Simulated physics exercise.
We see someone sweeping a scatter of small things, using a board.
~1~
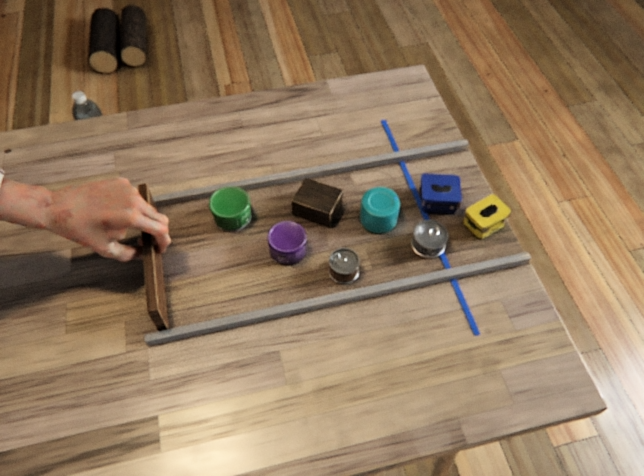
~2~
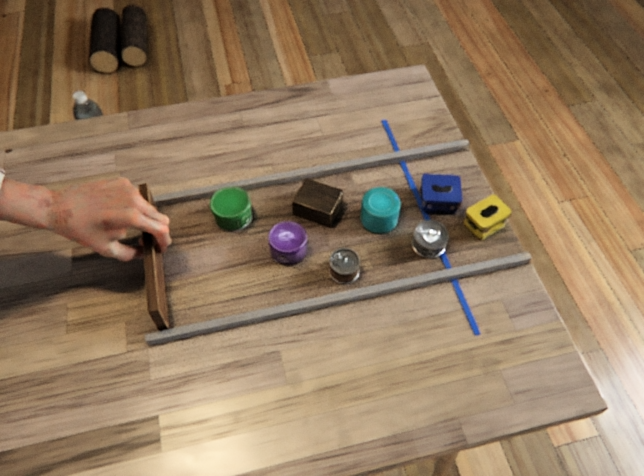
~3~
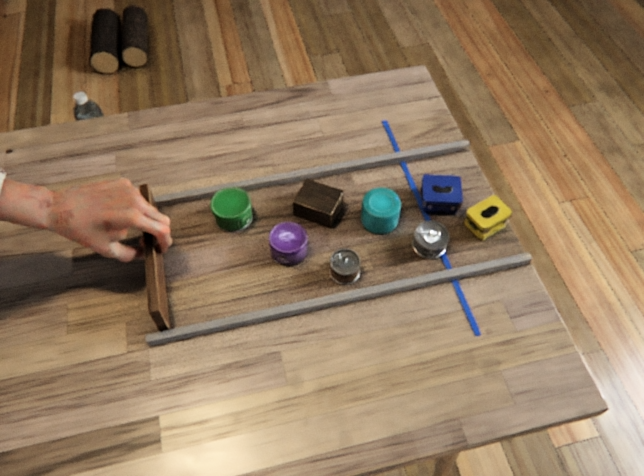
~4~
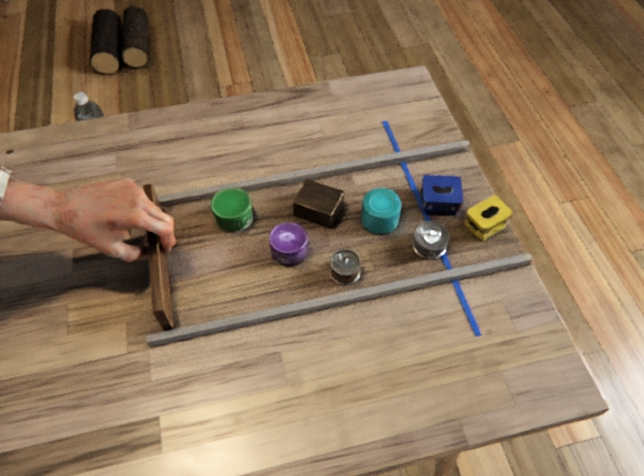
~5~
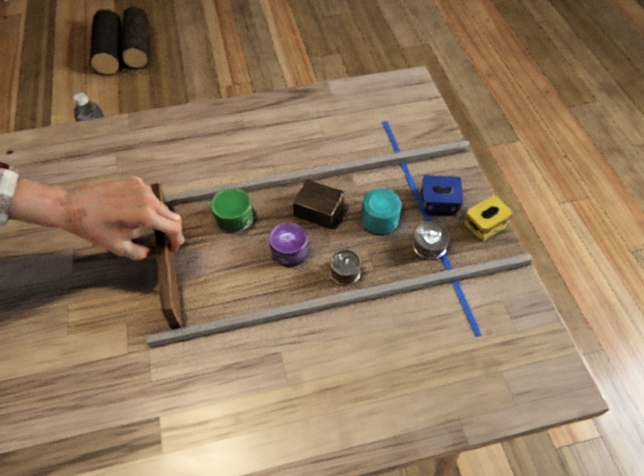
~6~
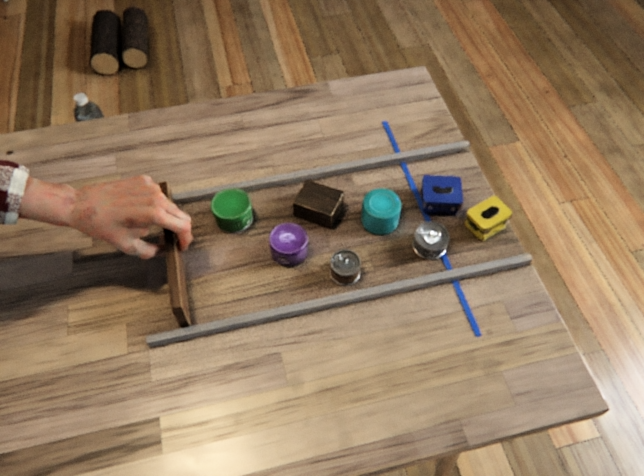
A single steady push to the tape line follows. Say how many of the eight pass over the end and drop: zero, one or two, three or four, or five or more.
Fallen: A lone one or a pair.
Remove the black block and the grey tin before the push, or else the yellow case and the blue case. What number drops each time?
Counts - first: 0; second: 0.
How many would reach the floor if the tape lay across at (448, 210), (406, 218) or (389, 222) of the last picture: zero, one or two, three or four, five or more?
In order of the three spots, it's either one or two, then zero, then none.
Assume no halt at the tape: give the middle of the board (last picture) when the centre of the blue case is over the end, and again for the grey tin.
Roughly (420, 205); roughly (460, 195).
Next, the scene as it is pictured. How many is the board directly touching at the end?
Result: 3 in all.
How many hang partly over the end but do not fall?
The number overhanging is 0.
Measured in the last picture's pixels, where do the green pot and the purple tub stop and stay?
Roughly at (427, 166) and at (449, 217), in that order.
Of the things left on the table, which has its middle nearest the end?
That would be the turquoise lid.
Early on, none off yet; yellow case at rest near (487, 219); blue case at rest near (441, 196); grey tin at rest near (431, 241).
A while later, none off yet; yellow case at rest near (487, 219); blue case at rest near (441, 196); grey tin travelled a little near (441, 247).
Finally, the number that fall off is one or two; lost, blue case and yellow case.
